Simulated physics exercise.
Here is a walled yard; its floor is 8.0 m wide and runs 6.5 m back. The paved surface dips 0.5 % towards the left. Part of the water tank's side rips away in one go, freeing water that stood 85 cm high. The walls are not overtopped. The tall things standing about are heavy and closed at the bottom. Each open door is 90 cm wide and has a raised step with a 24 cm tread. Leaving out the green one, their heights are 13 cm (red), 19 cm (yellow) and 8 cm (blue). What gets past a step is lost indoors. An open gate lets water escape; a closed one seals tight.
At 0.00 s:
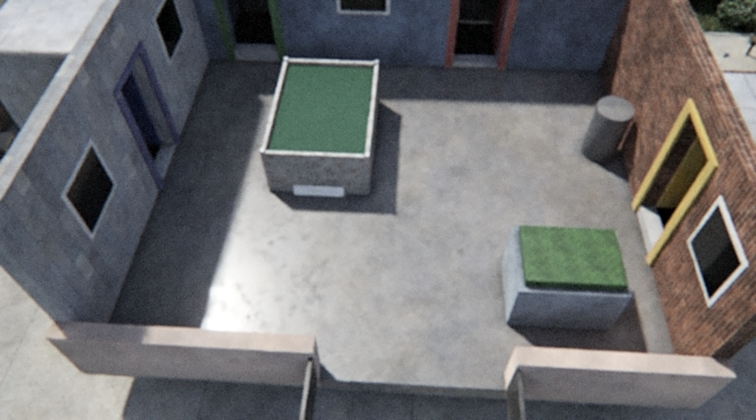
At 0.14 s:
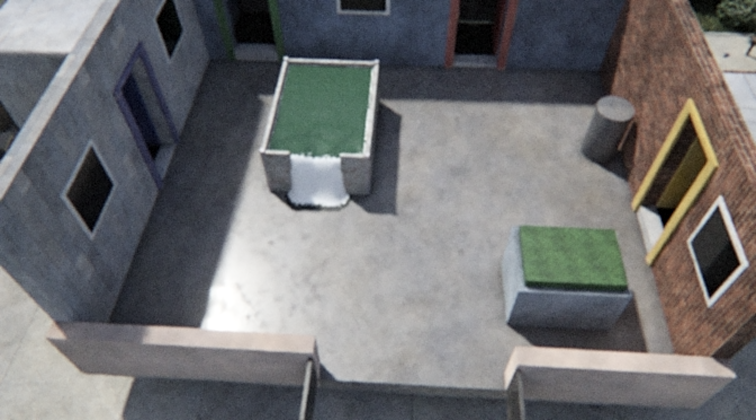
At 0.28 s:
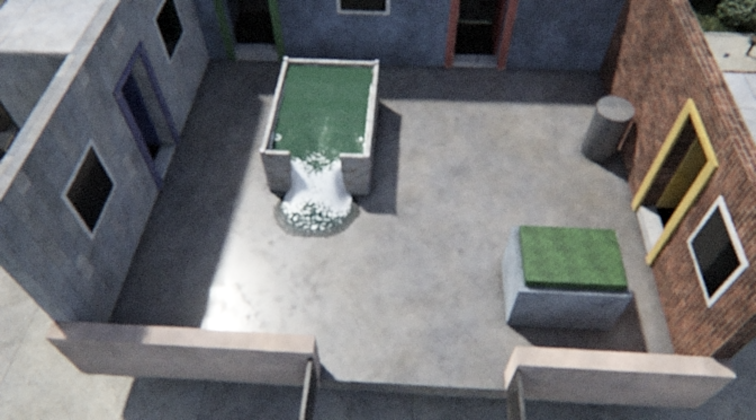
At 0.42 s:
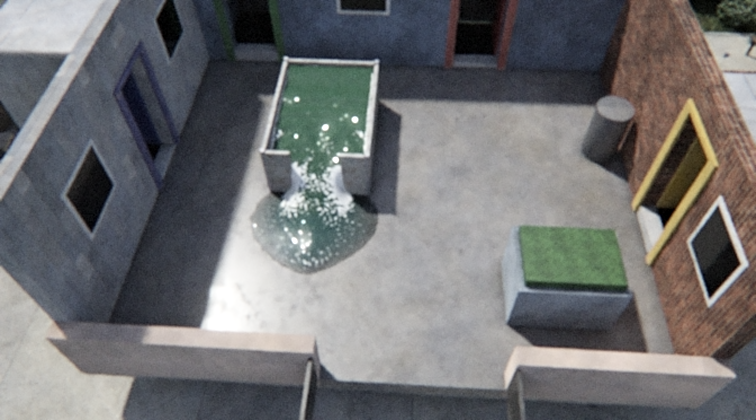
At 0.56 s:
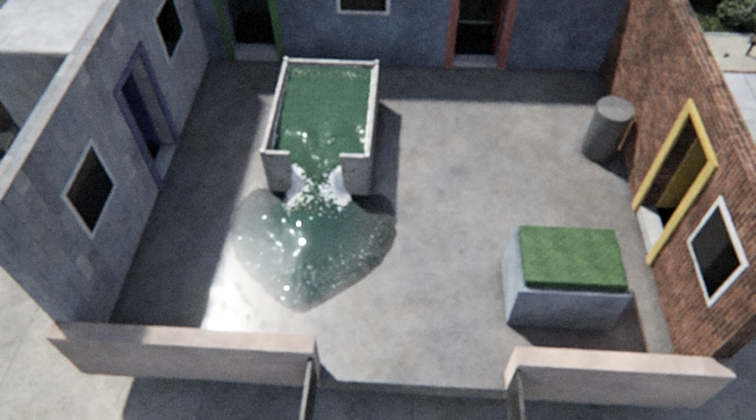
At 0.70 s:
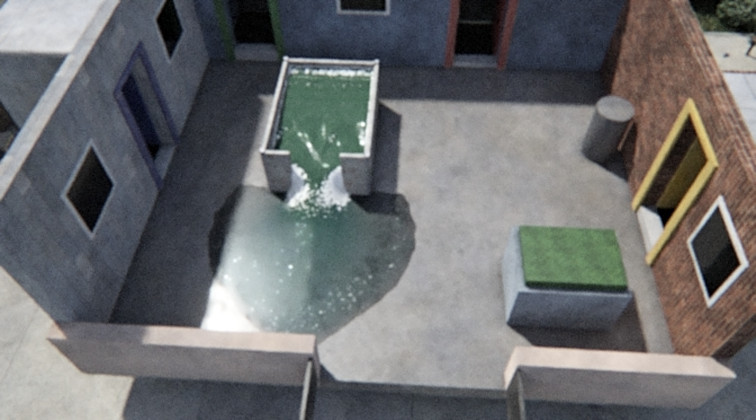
Walled yard with a raised water tank, its front side breaking open and water pouring out, spreading across the grey paved floor.
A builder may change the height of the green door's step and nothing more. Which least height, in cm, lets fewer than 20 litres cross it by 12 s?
It would have to be roughly 10 cm high.
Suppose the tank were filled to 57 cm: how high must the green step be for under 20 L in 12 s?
Some 5.0 cm.
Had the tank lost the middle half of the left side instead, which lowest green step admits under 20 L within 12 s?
Some 21 cm.
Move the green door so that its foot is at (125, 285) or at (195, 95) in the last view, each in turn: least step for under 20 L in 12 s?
About 16 and 7.5 cm.
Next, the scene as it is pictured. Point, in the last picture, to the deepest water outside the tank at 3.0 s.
Near (111, 350).
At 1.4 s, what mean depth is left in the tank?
Some 58 cm.
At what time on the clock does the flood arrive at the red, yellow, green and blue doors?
Arrival: Red 8.5 s, yellow 8.5 s, green 5.0 s, blue 3.4 s.
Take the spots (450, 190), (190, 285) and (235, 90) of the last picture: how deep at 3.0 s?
Roughly 0, 9 and 0 cm, in turn.
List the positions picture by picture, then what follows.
Still water, 85 cm deep, in the water tank at (324, 108); the green door at (249, 19) is dry, in the first frame.
The front is at (297, 206), 0.4 m from the gap at (318, 177); 0.2 m2 of floor is wet, 85 cm left at the back, in the second frame.
Water pours out at (318, 179) and has run 0.9 m, to (300, 233); about 13 cm deep outside, 85 cm at the back, in the third frame.
The gap is at (318, 180), the front 1.6 m out at (297, 267); the back of the water tank holds 85 cm, in the fourth frame.
The gap is at (319, 180), the front 2.2 m out at (299, 306); the back of the water tank holds 80 cm, in the fifth frame.
Water pours out at (318, 179) and has run 2.9 m, to a hidden place; about 4 cm deep outside, 73 cm at the back; the green door at (249, 19), 3.8 m from the gap, is still 3.6 m from the nearest water, in the sixth frame.
After 1.4 s water covers 25 % of the floor, deepest (46 cm) near (317, 198); it has not reached the green door.
After 3.0 s water covers 30 % of the floor, deepest (32 cm) near (111, 350); it has not reached the green door.
After 12.0 s water covers 80 % of the floor, deepest (10 cm) near (210, 59); 8 cm at the green door, 0 litres in over its 24 cm step.
At the green door as built, the water arrived by 5.1 s and peaked near 16 cm at 6.0 s.
With a step of 8.5 cm, 38 litres would have come in within the 12 s; with 12 cm, 7 litres. So under 20 litres takes about 10 cm.
